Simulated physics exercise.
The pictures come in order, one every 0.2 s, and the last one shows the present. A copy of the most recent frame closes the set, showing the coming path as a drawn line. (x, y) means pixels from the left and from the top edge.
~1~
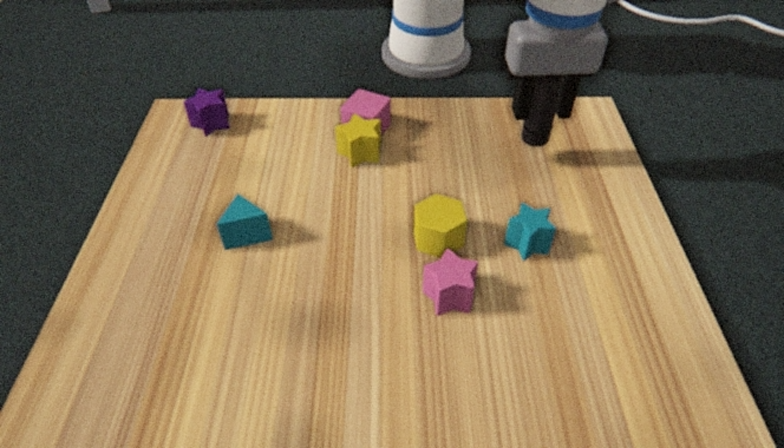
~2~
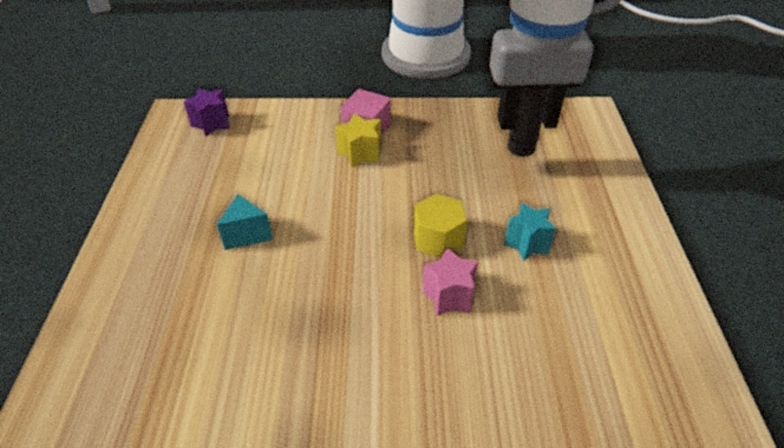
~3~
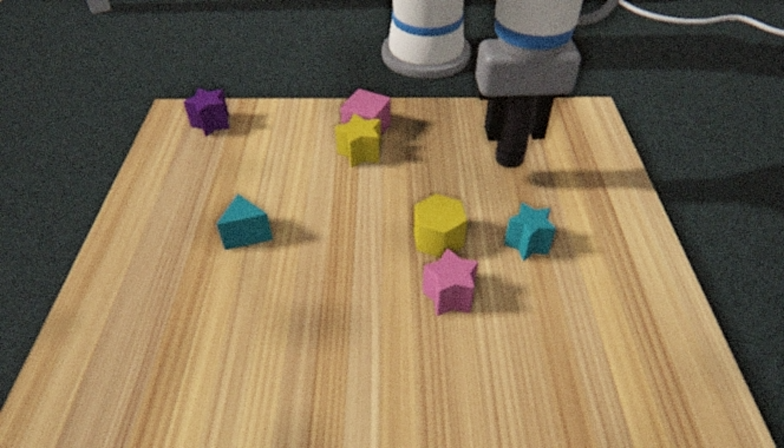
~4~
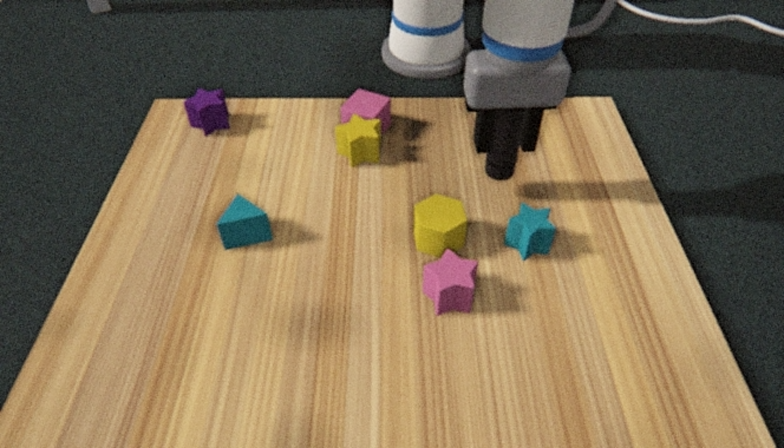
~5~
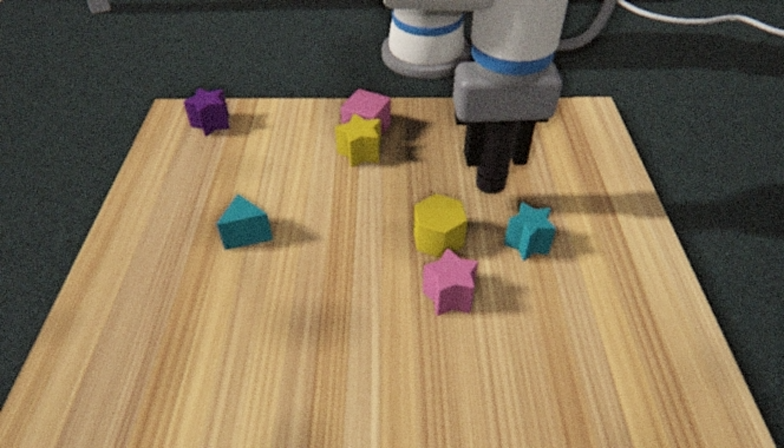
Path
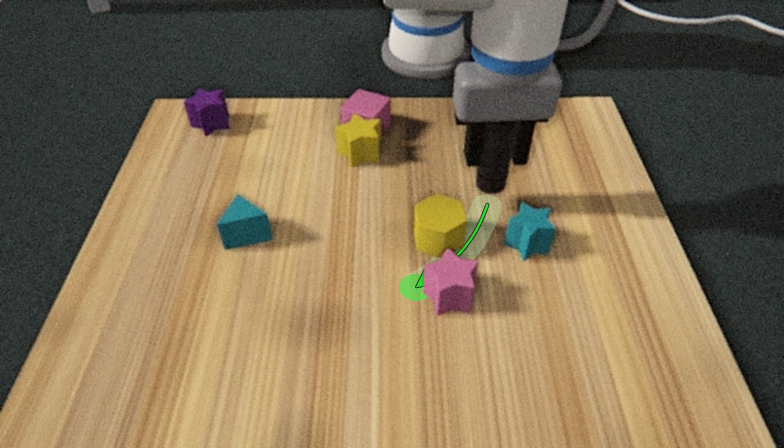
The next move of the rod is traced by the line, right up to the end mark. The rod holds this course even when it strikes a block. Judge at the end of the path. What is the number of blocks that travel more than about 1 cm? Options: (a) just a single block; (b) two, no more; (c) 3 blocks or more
The answer is b.
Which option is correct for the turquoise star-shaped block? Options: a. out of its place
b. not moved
Answer: B.
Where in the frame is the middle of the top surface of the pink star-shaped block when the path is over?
In the picture, that point is around (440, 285).
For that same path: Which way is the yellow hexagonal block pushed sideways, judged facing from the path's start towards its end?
Heads right.
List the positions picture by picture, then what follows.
The first frame shows lower end of the rod at (535, 139), tops of blocks, yellow hexagonal block at (441, 212), pink star-shaped block at (453, 270), turquoise star-shaped block at (534, 218).
The second frame shows rod at (521, 149), blocks as before.
The third frame shows rod at (509, 160), blocks as before.
The fourth frame shows rod at (499, 172), blocks as before.
The fifth frame shows rod at (491, 185), yellow hexagonal block at (441, 212), pink star-shaped block at (453, 270), turquoise star-shaped block at (534, 218).
The drawn path runs from (487, 205) via (464, 248), ending at (416, 287).
One third of the way, rod at (477, 214); yellow hexagonal block at (438, 213).
Two thirds of the way, rod at (452, 243); yellow hexagonal block at (412, 224), turned 45° clockwise.
At the end, rod at (417, 268); yellow hexagonal block at (406, 225), turned 55° clockwise; pink star-shaped block at (440, 285), turned 65° anticlockwise; turquoise star-shaped block not moved.
